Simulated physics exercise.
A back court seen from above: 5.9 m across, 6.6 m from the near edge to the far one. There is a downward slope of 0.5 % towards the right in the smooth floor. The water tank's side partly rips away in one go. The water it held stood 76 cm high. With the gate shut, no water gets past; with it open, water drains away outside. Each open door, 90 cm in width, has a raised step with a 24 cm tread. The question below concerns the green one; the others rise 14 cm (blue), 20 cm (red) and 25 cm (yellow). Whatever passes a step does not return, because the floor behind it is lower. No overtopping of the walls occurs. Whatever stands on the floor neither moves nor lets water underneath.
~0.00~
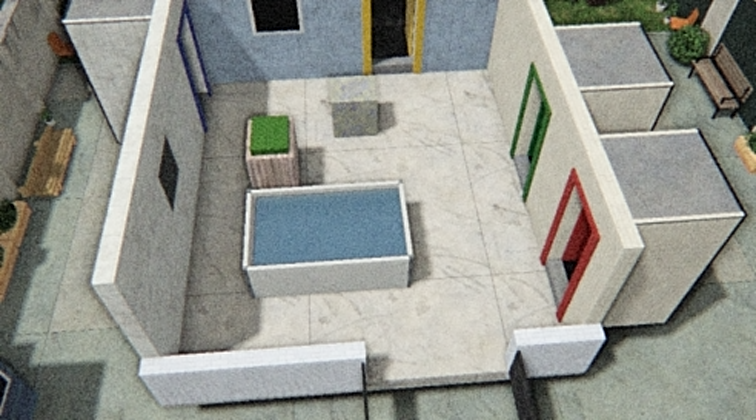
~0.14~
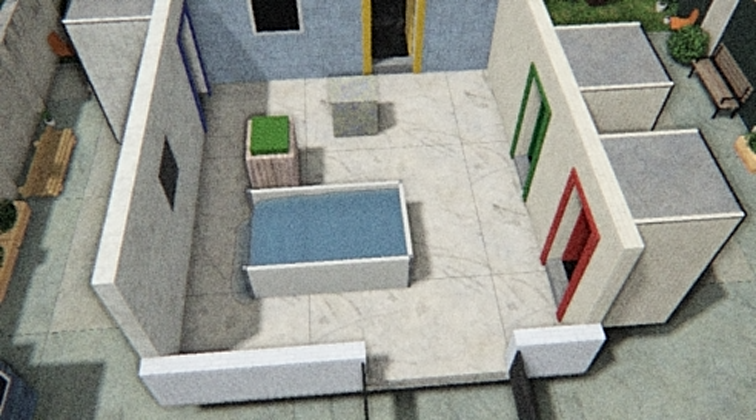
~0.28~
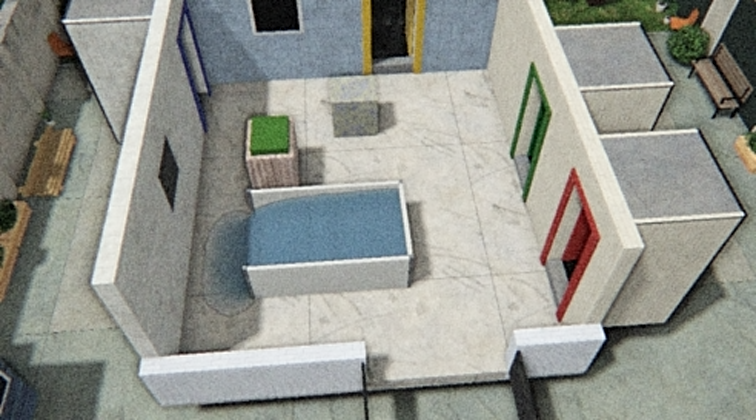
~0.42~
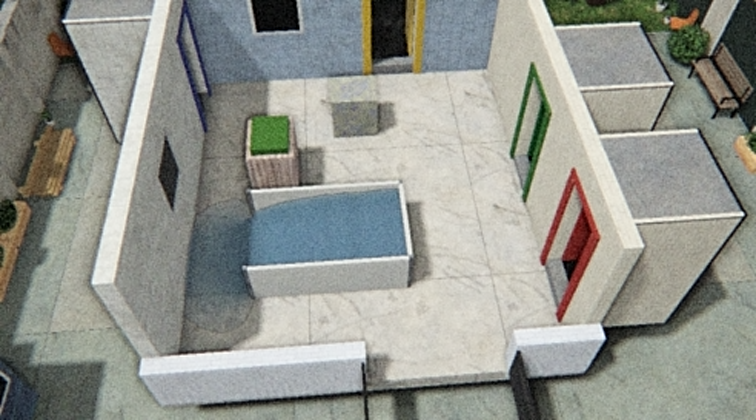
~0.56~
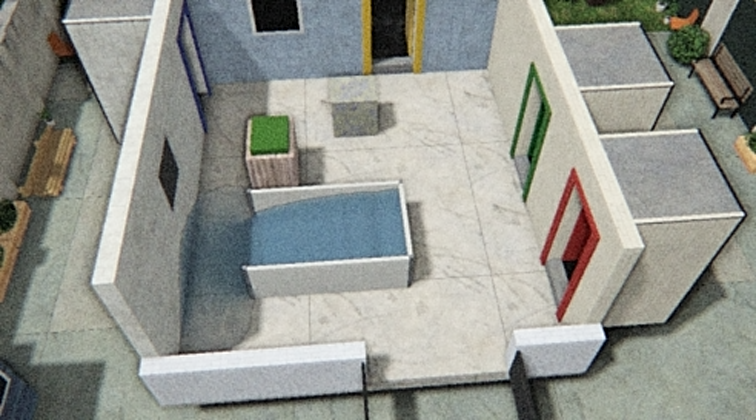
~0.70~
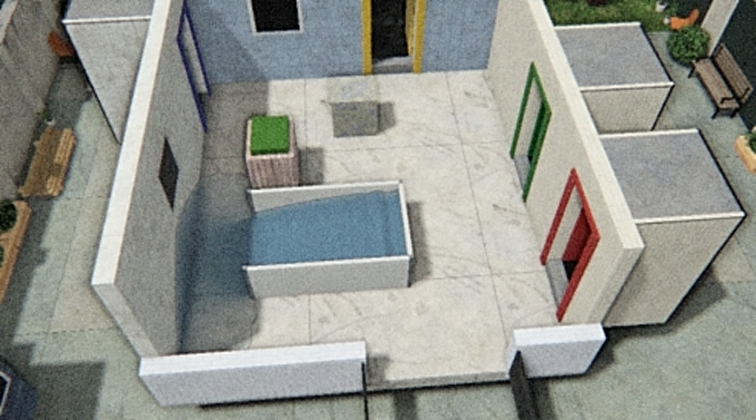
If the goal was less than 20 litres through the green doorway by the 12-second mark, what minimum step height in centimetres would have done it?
A step of about 11 cm would have done it.
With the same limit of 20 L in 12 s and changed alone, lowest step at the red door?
The red door needs around 19 cm.
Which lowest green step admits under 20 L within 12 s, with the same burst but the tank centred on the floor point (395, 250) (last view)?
In that case about 9.0 cm.
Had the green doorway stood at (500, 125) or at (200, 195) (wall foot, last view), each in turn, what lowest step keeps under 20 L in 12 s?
First place around 8.5 cm, second around 18 cm.
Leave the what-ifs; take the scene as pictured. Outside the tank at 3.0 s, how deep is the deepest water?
I'd put it near 36 cm.
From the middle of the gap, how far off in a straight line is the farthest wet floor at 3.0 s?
I make it some 5.2 m.
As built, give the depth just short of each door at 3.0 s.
Door by door, in centimetres - blue 6, green 0, red 0, yellow 2.
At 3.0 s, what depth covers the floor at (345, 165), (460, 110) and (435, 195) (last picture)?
The three readings, in order, are 0, 0 and 0 cm.
After 1.4 s water covers 15 % of the floor, deepest (54 cm) near (176, 381); it has not reached the green door.
After 3.0 s water covers 50 % of the floor, deepest (36 cm) near (178, 369); it has not reached the green door.
After 12.0 s water covers 95 % of the floor, deepest (12 cm) near (211, 87); 10 cm at the green door, 11 litres in over its 12 cm step.
At the green door as built, the water arrived by 4.3 s and peaked near 15 cm at 8.2 s.
With a step of 9.5 cm, 34 litres would have come in within the 12 s; with 13.5 cm, 5 litres. So under 20 litres takes about 11 cm.
